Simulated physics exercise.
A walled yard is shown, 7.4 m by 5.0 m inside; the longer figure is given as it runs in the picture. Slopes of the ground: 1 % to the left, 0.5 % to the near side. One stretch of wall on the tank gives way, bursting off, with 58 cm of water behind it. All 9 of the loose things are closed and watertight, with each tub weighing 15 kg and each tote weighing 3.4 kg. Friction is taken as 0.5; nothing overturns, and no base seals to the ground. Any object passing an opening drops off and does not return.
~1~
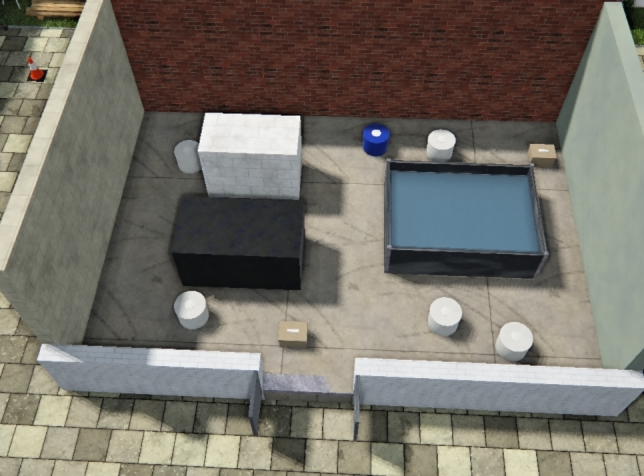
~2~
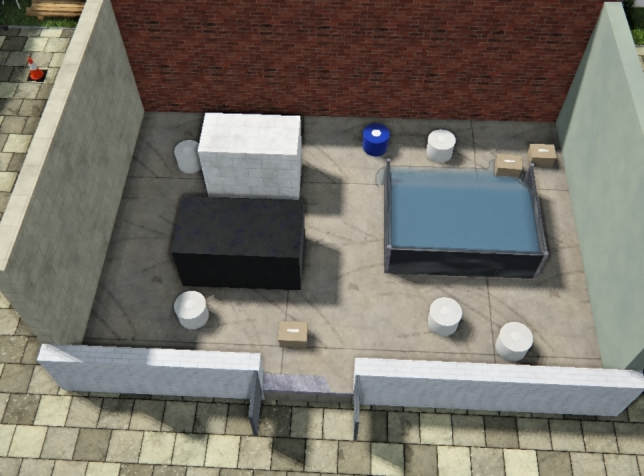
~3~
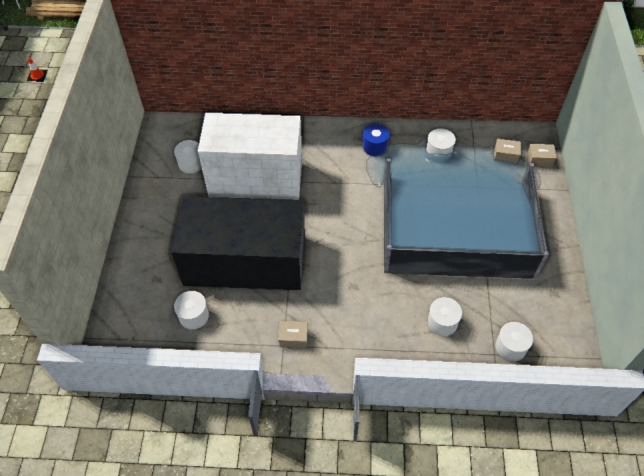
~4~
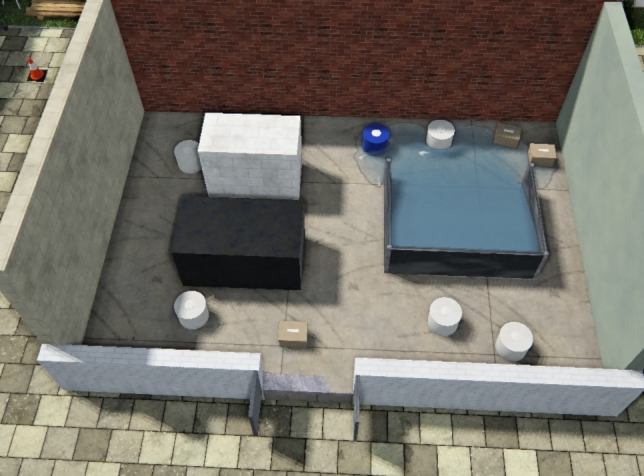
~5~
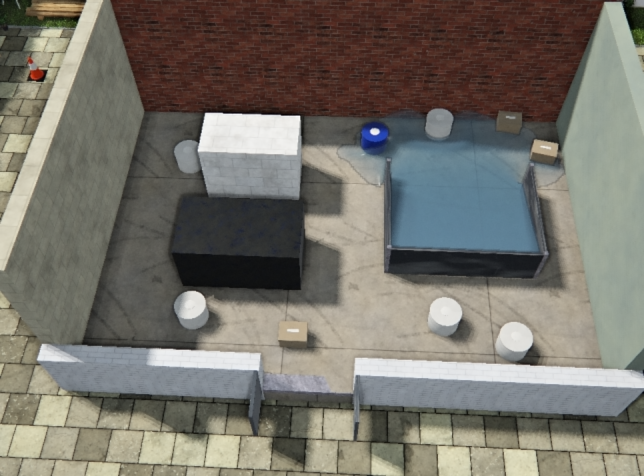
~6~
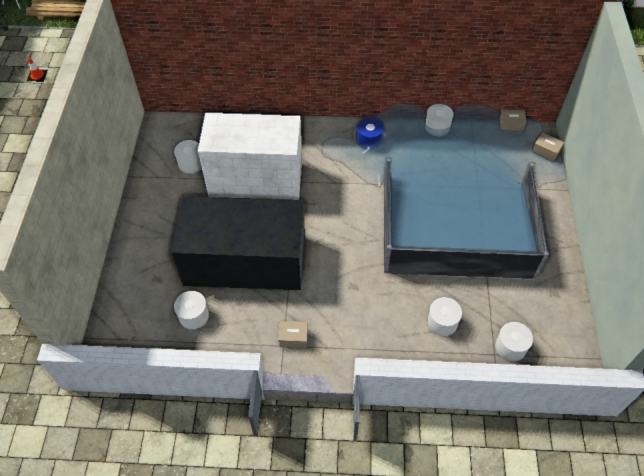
In this clip, the back wall of a water-filled tank in a walled yard gives way, and water spreads across the ground behind it, surrounding a blue tub and a white drum and slightly shifting the tub and nearby boxes.
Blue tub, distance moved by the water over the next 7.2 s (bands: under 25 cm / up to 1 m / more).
The move is large.
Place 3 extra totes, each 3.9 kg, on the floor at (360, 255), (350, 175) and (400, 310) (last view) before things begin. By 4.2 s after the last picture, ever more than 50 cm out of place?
Taking them in order: Not far enough, far enough and not far enough.
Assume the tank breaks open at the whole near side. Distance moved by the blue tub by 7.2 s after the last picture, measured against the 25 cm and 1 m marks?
What happens next is that the blue tub does not really budge.
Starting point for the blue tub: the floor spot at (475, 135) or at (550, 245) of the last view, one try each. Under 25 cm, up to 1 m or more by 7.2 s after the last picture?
I'd expect that it gets borne away first and gets borne away second.
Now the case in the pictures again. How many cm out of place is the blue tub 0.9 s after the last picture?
About 120 cm by then.
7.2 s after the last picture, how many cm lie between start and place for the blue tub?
Around 400 cm from the start.
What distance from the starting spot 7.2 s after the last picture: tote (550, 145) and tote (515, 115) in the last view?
In that order: 400 cm, 100 cm.
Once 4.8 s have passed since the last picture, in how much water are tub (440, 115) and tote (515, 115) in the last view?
Some 4 cm at the first, some 9 cm at the second.
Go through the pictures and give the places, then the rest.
The first picture shows the blue tub at (377, 133) rests on the ground; 3.4 m2 under water; 0 of 9 have shifted.
The second picture shows the blue tub at (377, 133) rests on the ground; 4.5 m2 under water; 1 of 9 have shifted.
The third picture shows the blue tub at (377, 133), on the bottom; water covers 5.8 m2; 1 of 9 have shifted.
The fourth picture shows the blue tub at (377, 133), on the bottom; 7.0 m2 under water; 2 of 9 have shifted.
The fifth picture shows the blue tub at (375, 132), on the bottom, 4 cm from its start; 8.0 m2 under water; 3 of 9 have shifted.
The sixth picture shows the blue tub at (371, 127) rests on the ground, 17 cm from its start; 8.8 m2 under water; 4 of 9 have shifted.
Then, 0.9 s after the last picture the blue tub is near (313, 118), 1.1 m from its start, aground; 0 of 9 are out; 3 afloat.
Then, 2.8 s after the last picture the blue tub is near (150, 116), 3.9 m from its start, afloat; 0 of 9 are out; 3 afloat.
Then, 4.8 s after the last picture the blue tub is near (151, 199), 3.9 m from its start, aground; 0 of 9 are out; 2 afloat.
Then, 7.2 s after the last picture the blue tub is near (145, 244), 4.2 m from its start, aground; 0 of 9 are out; 3 afloat.
